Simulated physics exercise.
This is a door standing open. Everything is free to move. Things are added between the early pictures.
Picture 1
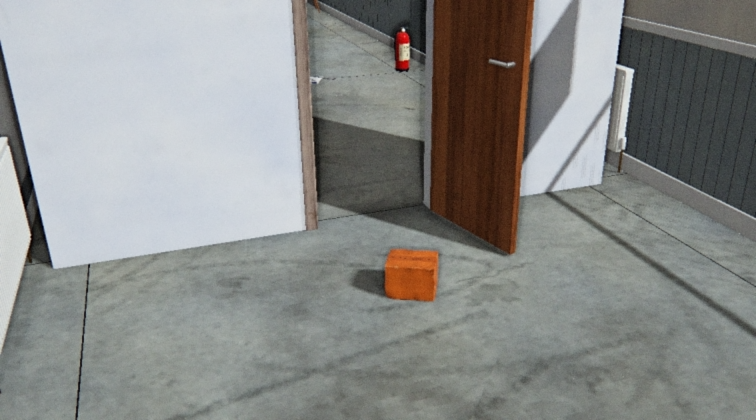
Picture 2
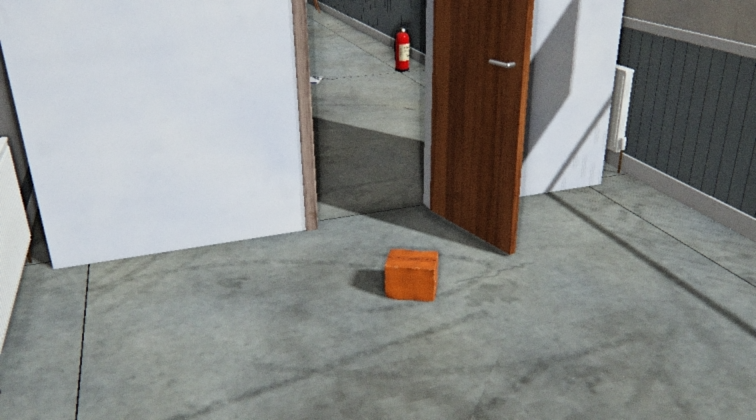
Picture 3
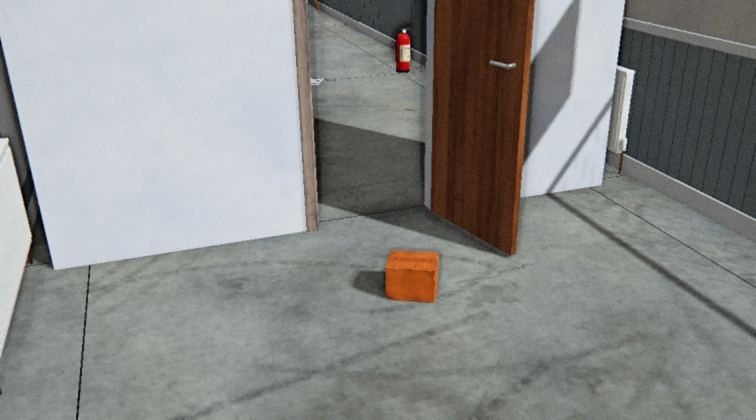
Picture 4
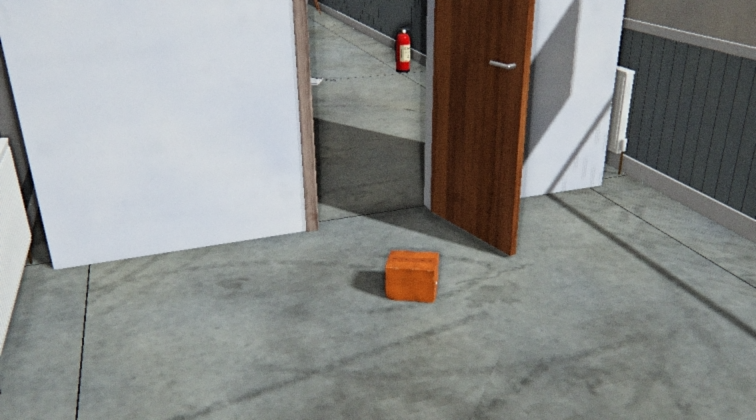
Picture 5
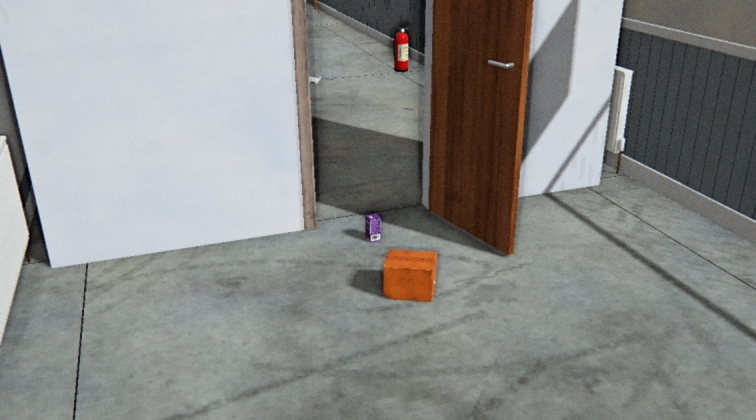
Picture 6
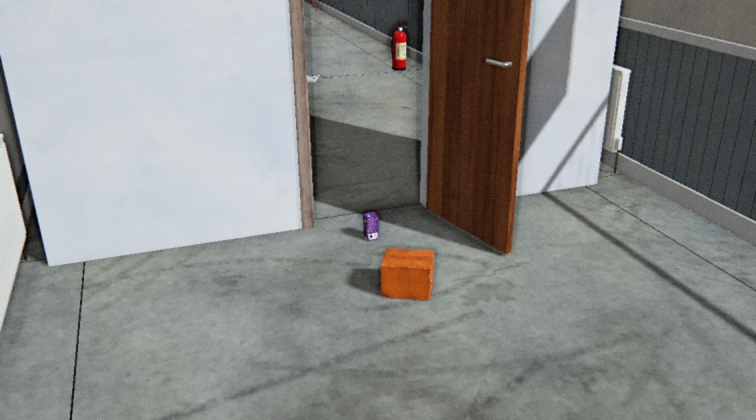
Open doorway on a grey concrete floor, an orange parcel sitting still before a small purple carton appears behind it.
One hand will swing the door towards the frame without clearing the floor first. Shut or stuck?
It shuts.
Then, 1.00 s later than the last frame, door at 52°.
Then, 1.50 s later than the last frame, door at 15°; purple carton moved well along near (349, 219).
When it is over, door at 0°; moved from the start, purple carton; orange parcel as before. End places, in pixels of the last picture, purple carton near (333, 205).
